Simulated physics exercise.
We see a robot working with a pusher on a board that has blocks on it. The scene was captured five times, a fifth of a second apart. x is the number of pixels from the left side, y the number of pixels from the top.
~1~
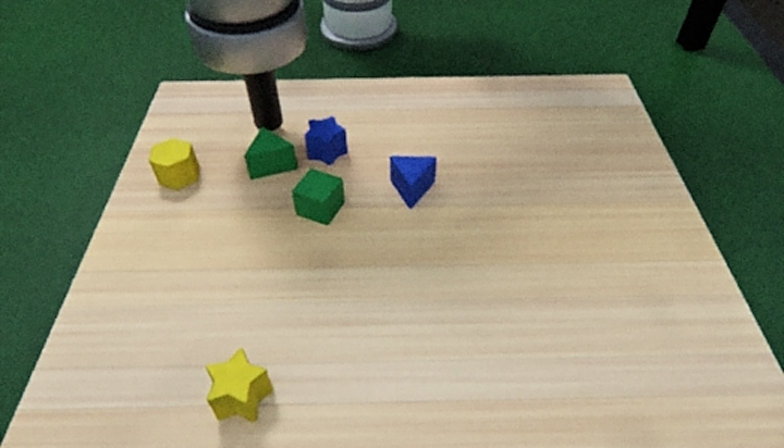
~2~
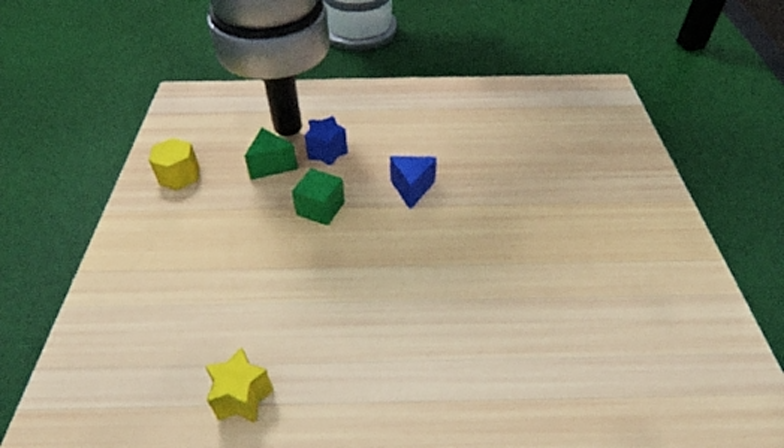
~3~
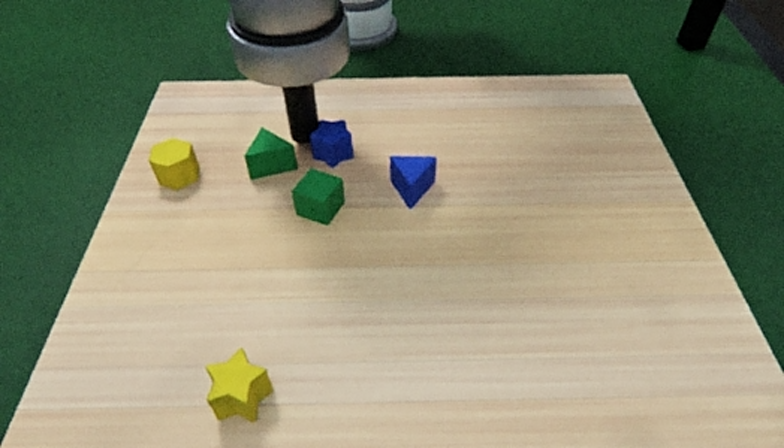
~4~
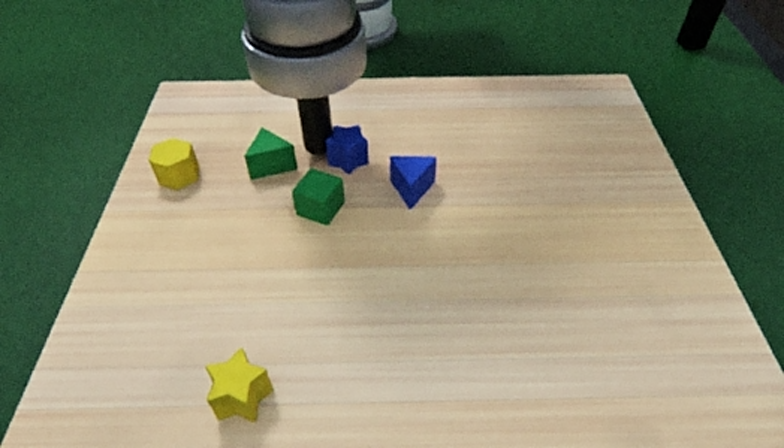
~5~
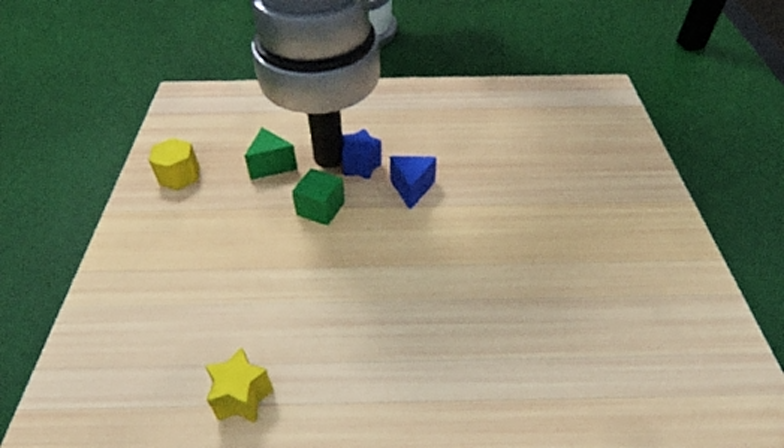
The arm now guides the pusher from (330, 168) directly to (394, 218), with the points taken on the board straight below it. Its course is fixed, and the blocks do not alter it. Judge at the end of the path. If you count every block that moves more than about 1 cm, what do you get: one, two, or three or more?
That push would leave one block displaced by more than about 1 cm.
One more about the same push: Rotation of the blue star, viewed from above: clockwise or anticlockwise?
From above, it looks like the blue star goes counterclockwise.
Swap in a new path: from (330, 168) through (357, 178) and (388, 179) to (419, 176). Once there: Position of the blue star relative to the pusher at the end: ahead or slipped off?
Slipped off.
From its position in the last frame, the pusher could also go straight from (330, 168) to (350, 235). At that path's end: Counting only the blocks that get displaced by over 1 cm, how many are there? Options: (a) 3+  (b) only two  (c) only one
The answer is c.
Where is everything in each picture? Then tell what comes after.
Pusher tip (269, 123); block tops, blue star (324, 128); blue triangle (413, 165), in the first picture.
Pusher (288, 127); blocks unchanged, in the second picture.
Pusher (305, 135); blue star (331, 130), in the third picture.
Pusher (319, 145); blue star (346, 135), in the fourth picture.
Pusher (329, 158); blue star (359, 141); blue triangle (413, 165), in the fifth picture.
What follows on the original path. Halfway along, pusher (361, 183); blue star (374, 146), turned 45° anticlockwise.
At the end, pusher (394, 209); blue star (374, 146), turned 45° anticlockwise; blue triangle in place.
